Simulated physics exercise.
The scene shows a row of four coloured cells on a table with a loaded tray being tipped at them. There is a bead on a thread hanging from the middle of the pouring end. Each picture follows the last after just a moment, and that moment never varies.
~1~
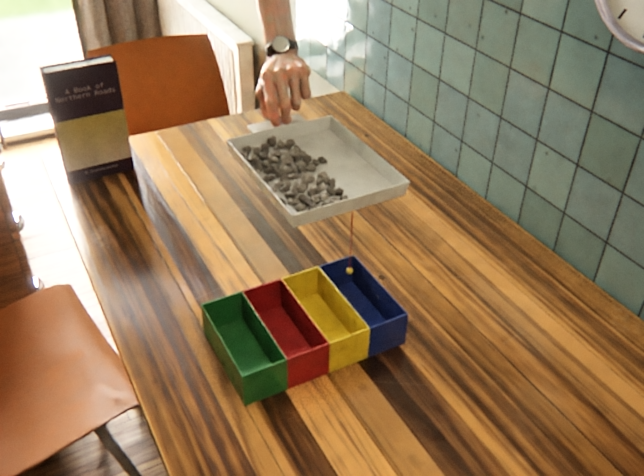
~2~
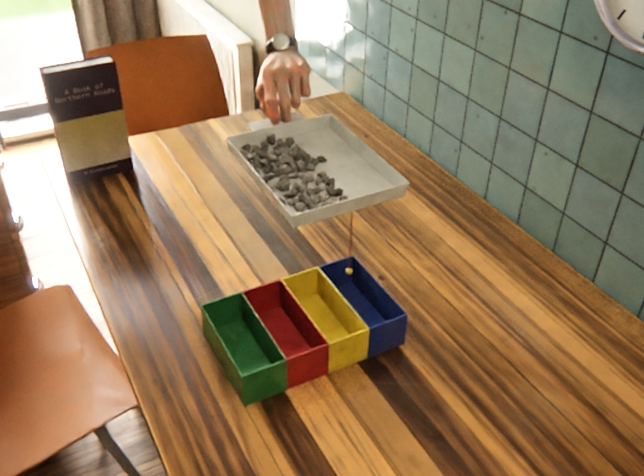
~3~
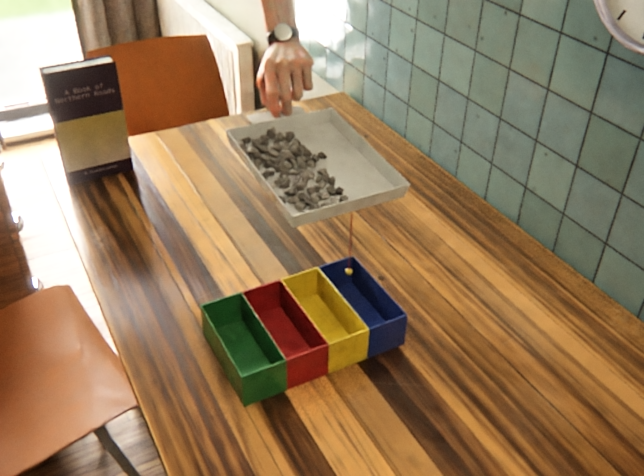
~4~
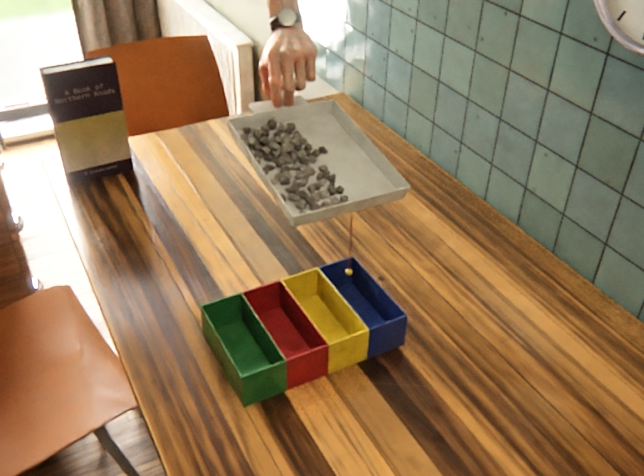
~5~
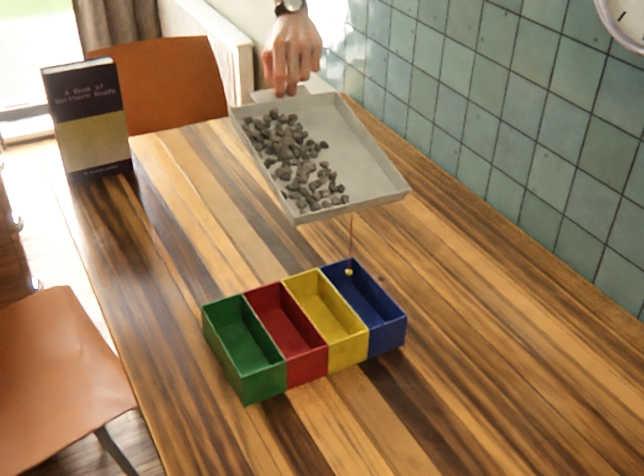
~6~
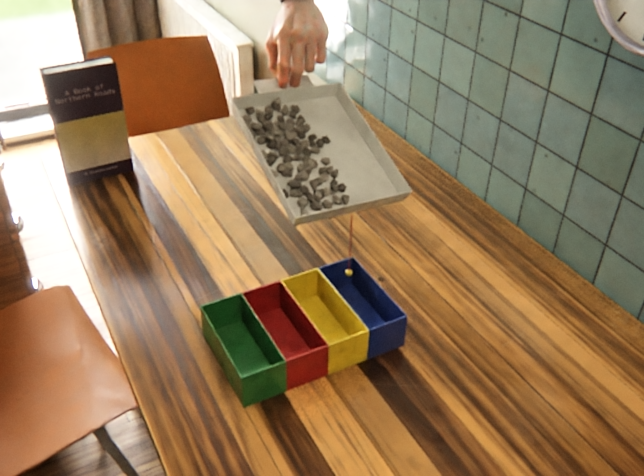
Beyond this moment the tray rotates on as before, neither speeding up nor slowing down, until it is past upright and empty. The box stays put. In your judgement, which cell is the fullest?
In my judgement the blue cell is fullest.
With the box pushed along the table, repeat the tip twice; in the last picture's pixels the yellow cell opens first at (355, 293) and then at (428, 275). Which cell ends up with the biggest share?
Attempt 1 - that blue cell; attempt 2 - red.
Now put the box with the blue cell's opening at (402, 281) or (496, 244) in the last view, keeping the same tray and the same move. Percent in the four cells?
Result: 100 % and 50 %.
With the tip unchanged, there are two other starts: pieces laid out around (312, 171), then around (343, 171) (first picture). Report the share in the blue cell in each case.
In order, 30 per cent then 30 per cent.
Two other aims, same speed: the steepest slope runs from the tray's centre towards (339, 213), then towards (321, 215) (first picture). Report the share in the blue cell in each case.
Lab note: Try 1 = 30 %, try 2 = 10 %.
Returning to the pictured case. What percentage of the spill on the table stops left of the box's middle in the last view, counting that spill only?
Close to 0 per cent of the spill, I think.
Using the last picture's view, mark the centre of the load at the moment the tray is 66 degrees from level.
The load is centred about (361, 199).
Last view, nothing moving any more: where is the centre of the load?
Around (386, 326), give or take.
Soon after the last picture, tray tipped steeply; nearly all on the tray; a small part falling or outside the box.
A little later, tray tipped past a quarter turn; about a third on the tray; about a quarter in the blue cell; a stray few in the yellow cell; about a third falling or outside the box.
Later still, tray tipped past a quarter turn; about a third in the blue cell; a small part in the yellow cell; about half falling or outside the box.
At rest, tray tipped past a quarter turn; about a third in the blue cell; a small part in the yellow cell; none in the green cell; none in the red cell; about half outside the box.
